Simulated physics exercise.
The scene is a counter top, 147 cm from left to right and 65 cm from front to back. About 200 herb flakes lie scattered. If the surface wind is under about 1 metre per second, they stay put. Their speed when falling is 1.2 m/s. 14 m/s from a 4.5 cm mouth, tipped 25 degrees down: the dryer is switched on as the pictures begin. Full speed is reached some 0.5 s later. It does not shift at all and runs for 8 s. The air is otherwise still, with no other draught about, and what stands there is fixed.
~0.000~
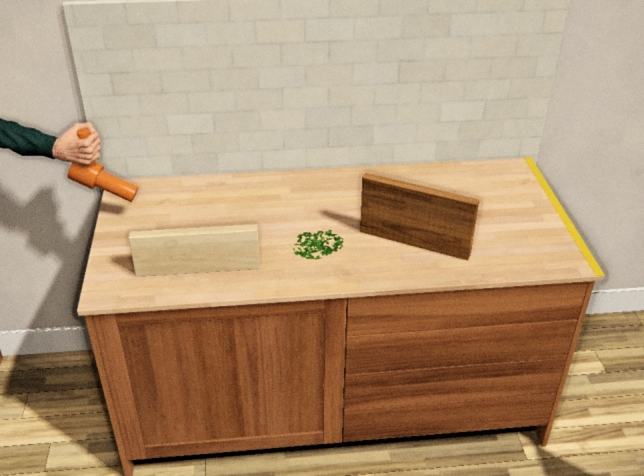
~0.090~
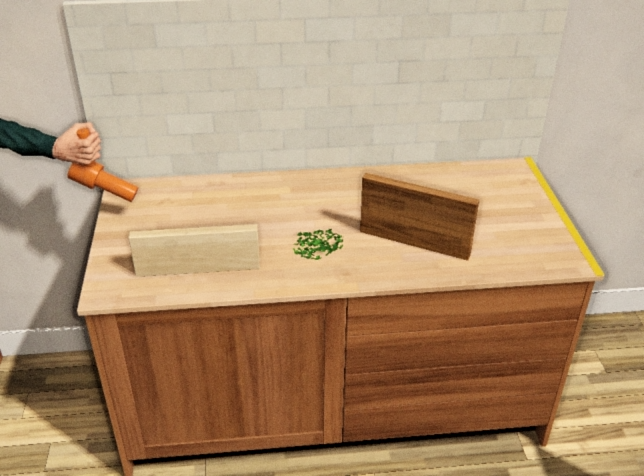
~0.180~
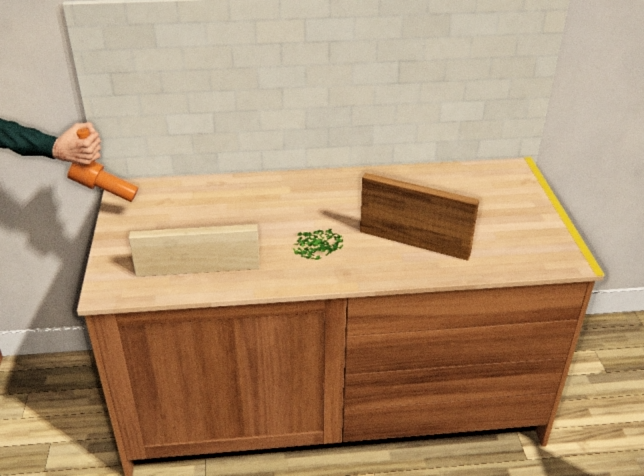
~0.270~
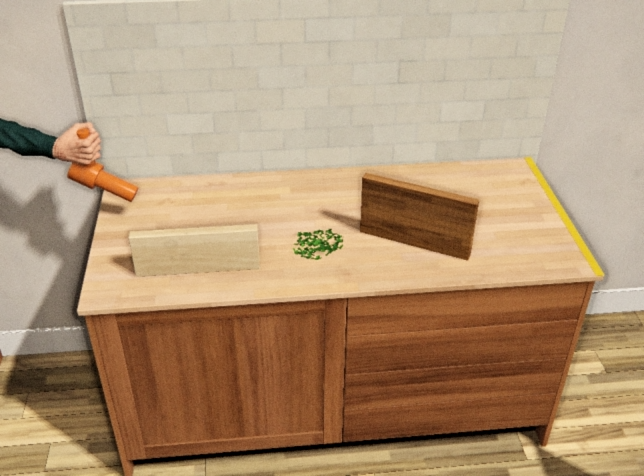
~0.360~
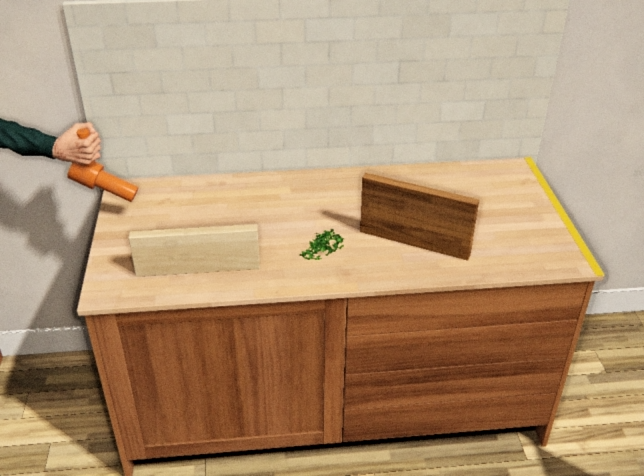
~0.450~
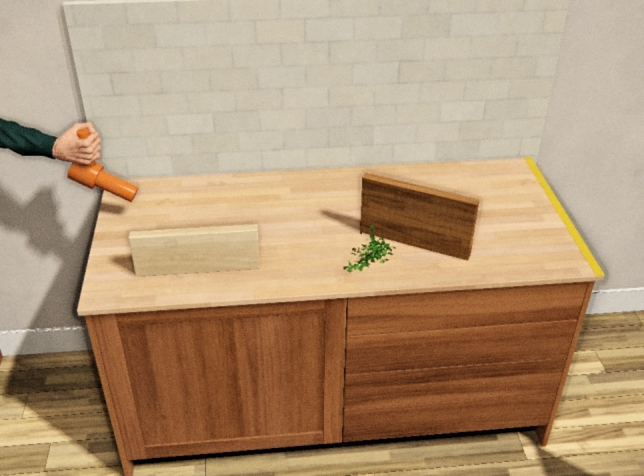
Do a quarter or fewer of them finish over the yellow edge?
Yes, a quarter or fewer do.
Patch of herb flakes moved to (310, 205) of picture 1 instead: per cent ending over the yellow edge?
100 %.
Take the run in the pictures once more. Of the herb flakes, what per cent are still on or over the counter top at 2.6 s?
Estimated share: Some 5 %.
After 1.6 s, 6 % are on the move or not yet settled, 0 % are over the yellow edge.
After 2.6 s, 4 % are on the move or not yet settled, 0 % are over the yellow edge.
After 4.4 s, 4 % are on the move or not yet settled, 0 % are over the yellow edge.
After 8.0 s, at the end, 0 % are over the yellow edge.
